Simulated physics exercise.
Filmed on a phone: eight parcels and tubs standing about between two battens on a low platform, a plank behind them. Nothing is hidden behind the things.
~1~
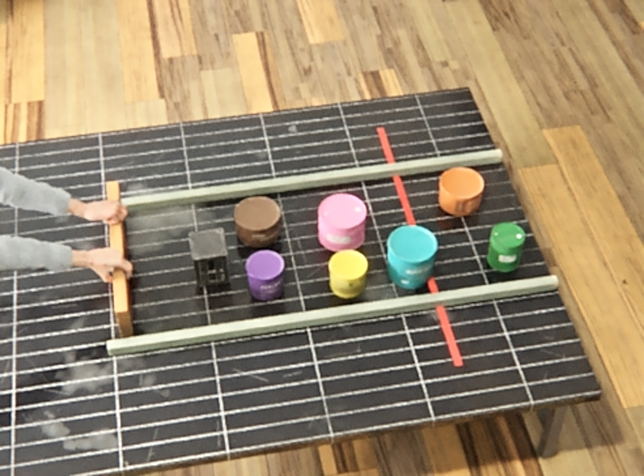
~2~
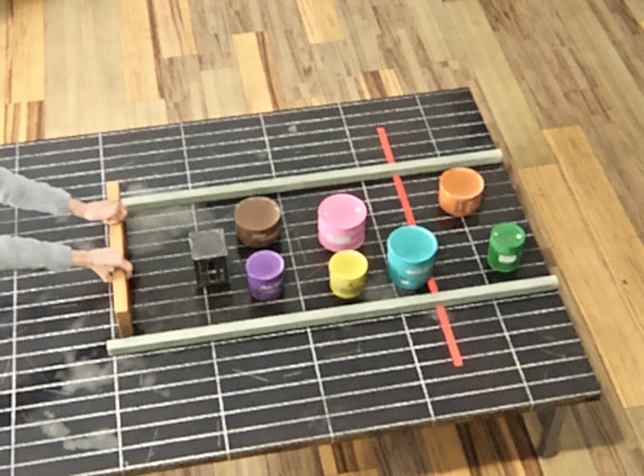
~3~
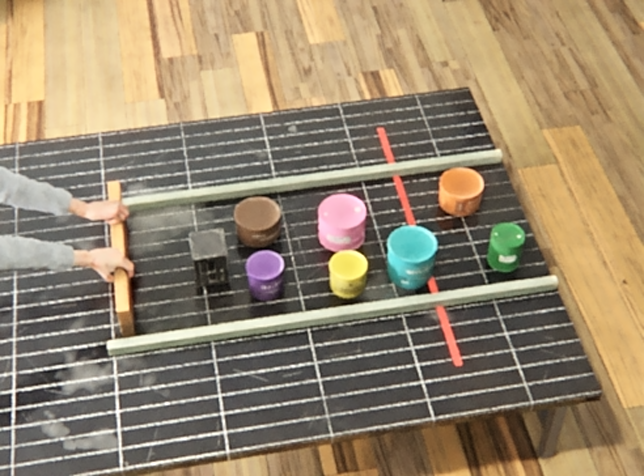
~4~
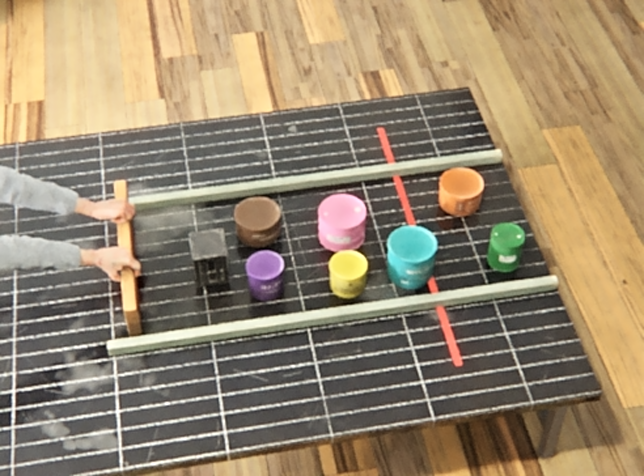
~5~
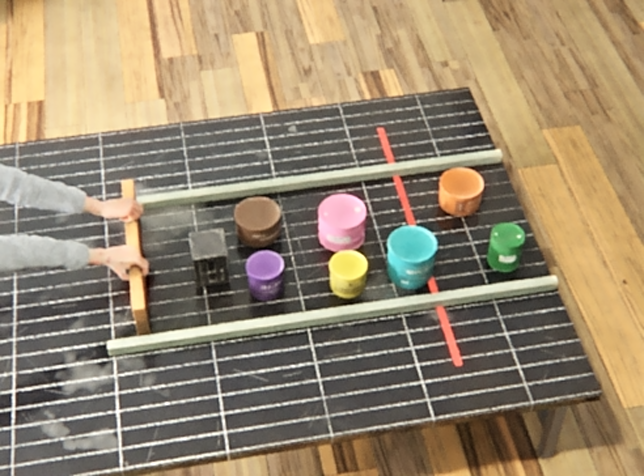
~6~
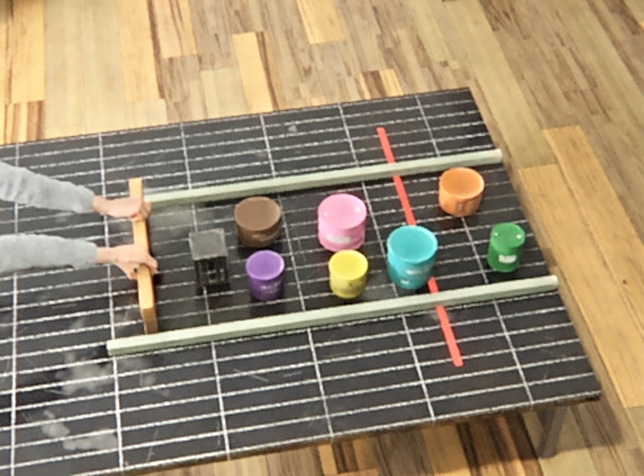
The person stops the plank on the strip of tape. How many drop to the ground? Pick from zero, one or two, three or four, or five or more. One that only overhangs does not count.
Here the number that fall off is zero.
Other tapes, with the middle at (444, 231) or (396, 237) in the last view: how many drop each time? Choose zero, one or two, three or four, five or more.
One after another: Either one or two; none at all.
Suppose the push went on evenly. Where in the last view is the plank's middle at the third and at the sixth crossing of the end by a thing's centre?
At (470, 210) for the third, at (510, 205) for the sixth.
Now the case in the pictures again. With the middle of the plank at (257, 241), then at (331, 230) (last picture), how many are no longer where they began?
By then 3, and 6.
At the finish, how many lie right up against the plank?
3 of them.
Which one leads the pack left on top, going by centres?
The green canister ends nearest.
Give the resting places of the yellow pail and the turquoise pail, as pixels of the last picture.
About (477, 270), and the other about (501, 242).
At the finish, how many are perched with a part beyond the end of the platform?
That would be 1.
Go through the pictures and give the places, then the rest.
Green canister (506, 247); orange pail (461, 192); turquoise pail (411, 258); plank (120, 259); tape (416, 235), in the first frame.
Orange pail (461, 192); black crate (210, 258), in the second frame.
Turquoise pail (411, 258); plank (122, 259), in the third frame.
Green canister (506, 247); pink canister (342, 223), in the fourth frame.
Orange pail (461, 192); yellow pail (348, 275), in the fifth frame.
Green canister (506, 247); orange pail (461, 192); turquoise pail (411, 258); plank (144, 256); tape (416, 235), in the sixth frame.
A little later, none off yet; green canister at rest near (506, 247); orange pail at rest near (461, 192); turquoise pail at rest near (411, 258).
When it is over, the number that fall off is zero.
